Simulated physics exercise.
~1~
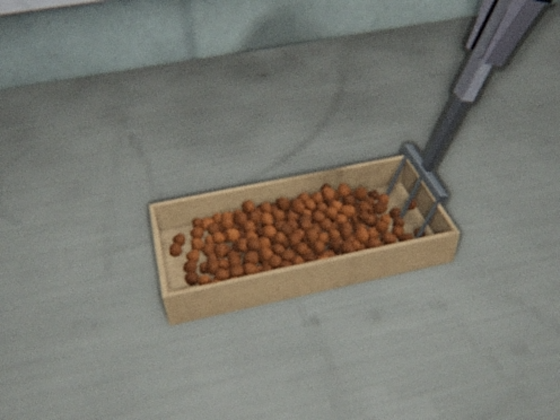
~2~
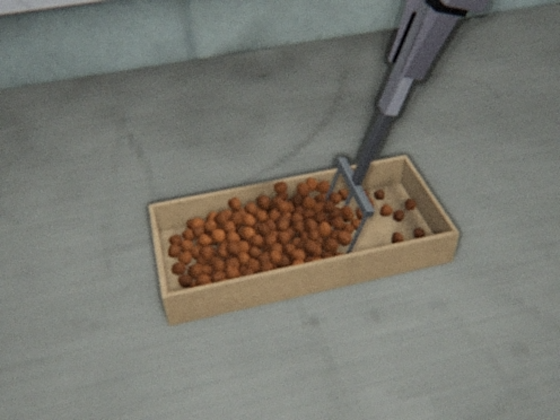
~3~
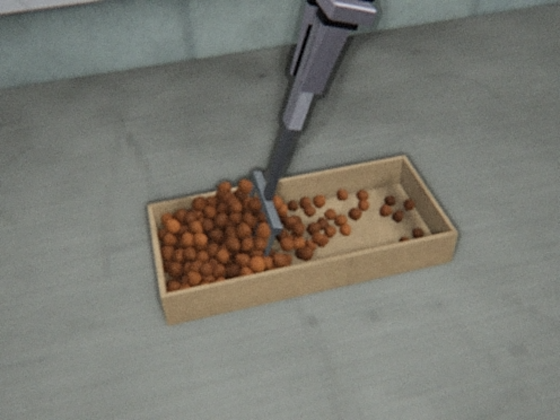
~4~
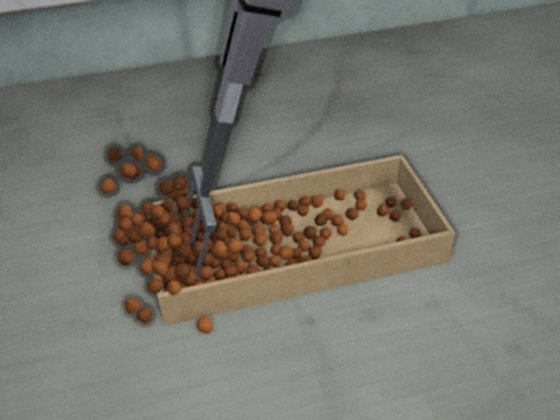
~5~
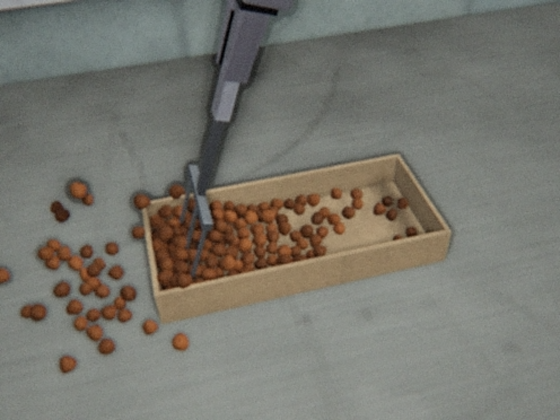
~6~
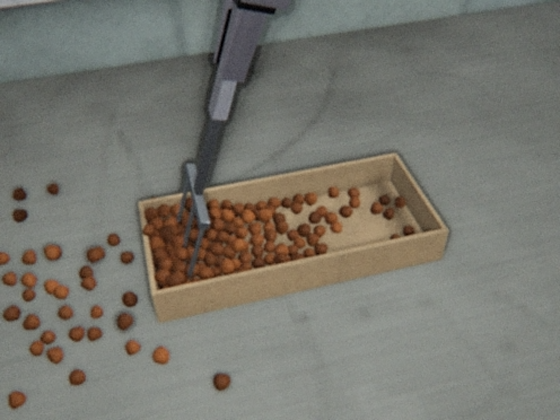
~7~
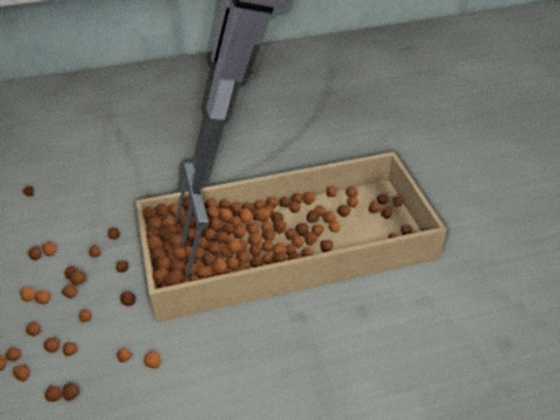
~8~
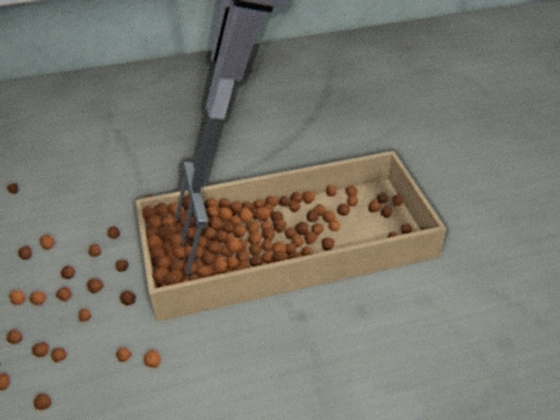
Robotic arm dragging a rake leftward through hazelnuts in a shallow tan tray, heaping them until some spill and scatter across the table.
